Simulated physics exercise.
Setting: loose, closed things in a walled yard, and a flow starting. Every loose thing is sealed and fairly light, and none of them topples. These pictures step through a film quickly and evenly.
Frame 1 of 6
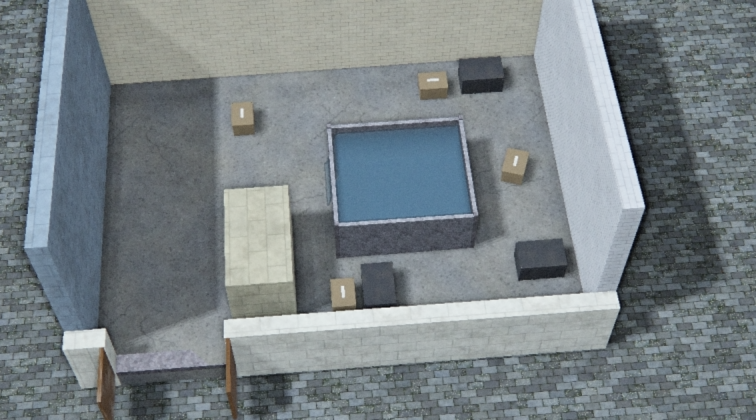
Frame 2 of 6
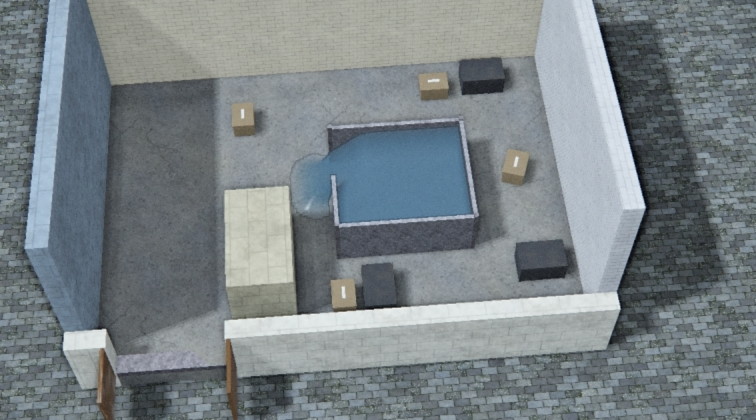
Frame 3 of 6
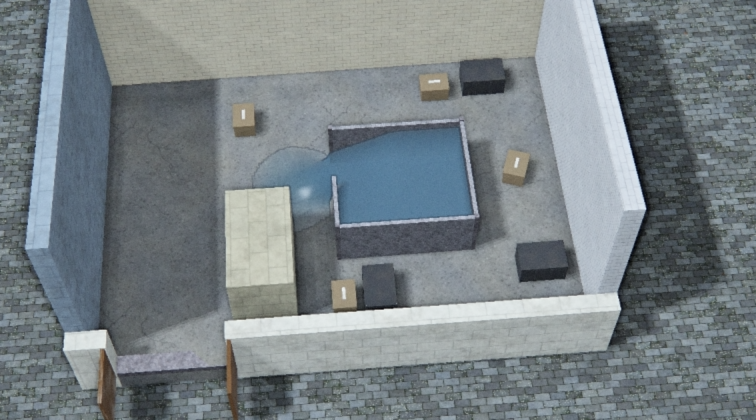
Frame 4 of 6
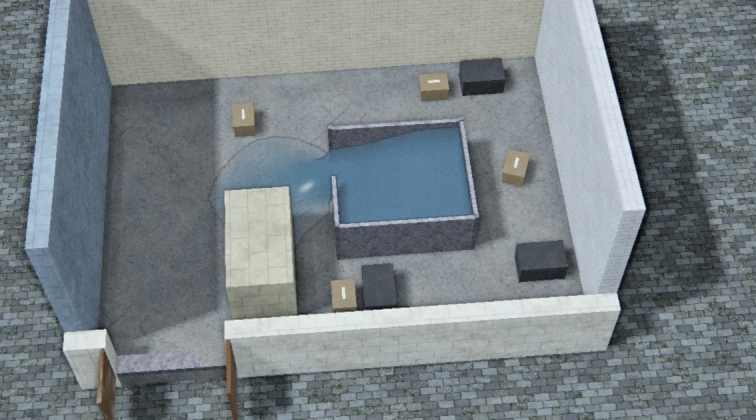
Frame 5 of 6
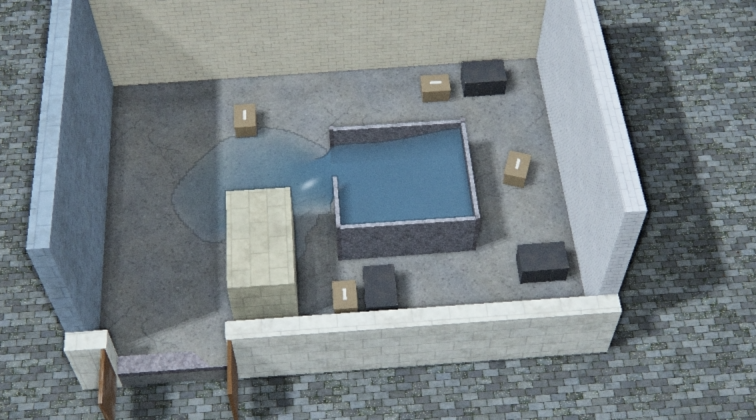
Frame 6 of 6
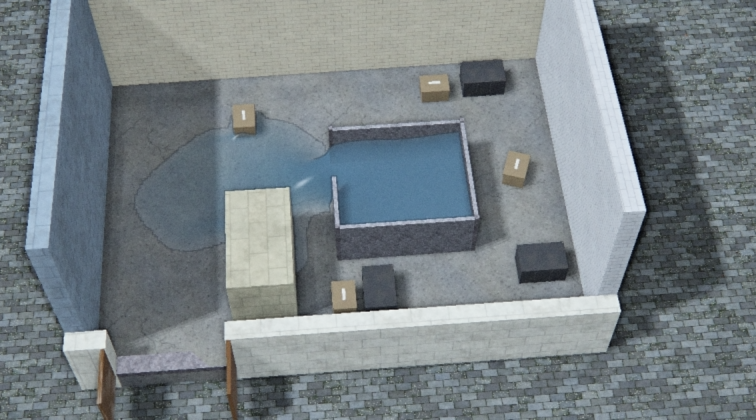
Water pours from the left side of a raised pool and spreads leftward across the walled yard.
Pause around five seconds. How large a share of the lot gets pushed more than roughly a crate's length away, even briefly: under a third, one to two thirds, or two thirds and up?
The portion moved well away stays in the lowest third.
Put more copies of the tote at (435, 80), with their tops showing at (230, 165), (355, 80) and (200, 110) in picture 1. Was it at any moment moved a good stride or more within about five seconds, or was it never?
The first travels far, the second sits tight, the third travels far.
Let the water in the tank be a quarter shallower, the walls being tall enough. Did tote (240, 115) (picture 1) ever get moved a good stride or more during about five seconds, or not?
I reckon over that mark.
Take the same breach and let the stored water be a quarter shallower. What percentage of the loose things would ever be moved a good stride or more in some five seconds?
Something like 10 percent.
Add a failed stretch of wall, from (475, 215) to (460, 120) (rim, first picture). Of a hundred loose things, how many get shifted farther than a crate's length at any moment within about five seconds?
I'd put it at about 100 percent.
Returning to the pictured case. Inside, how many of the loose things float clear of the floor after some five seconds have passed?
Well, I'd say 1.
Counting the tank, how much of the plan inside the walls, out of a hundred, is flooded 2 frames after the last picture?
About 35 per cent.
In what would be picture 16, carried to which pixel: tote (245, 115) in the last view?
It should be at roughly (130, 88).
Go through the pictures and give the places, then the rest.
In the first frame, a tote at (516, 161) rests on the ground; a crate at (482, 68), on the bottom; 0 of 7 have shifted.
In the second frame, a tote at (516, 162), on the bottom; a crate at (482, 69) rests on the ground; 0 of 7 have shifted.
In the third frame, a tote at (517, 163), on the bottom; a crate at (483, 70) rests on the ground; 0 of 7 have shifted.
In the fourth frame, a tote at (517, 163) rests on the ground; a crate at (483, 70) rests on the ground; 0 of 7 have shifted.
In the fifth frame, a tote at (518, 164) rests on the ground; a crate at (484, 71), on the bottom; 0 of 7 have shifted.
In the sixth frame, a tote at (517, 164), on the bottom; a crate at (483, 71), on the bottom; 0 of 7 have shifted.
A moment on, 0 of 7 are well off their spots; 0 afloat.
Next, 1 of 7 are well off their spots; 1 afloat.
Later, 1 of 7 are well off their spots; 1 afloat.
In the end, 1 of 7 are well off their spots, and 1 have been at some point; 1 afloat.
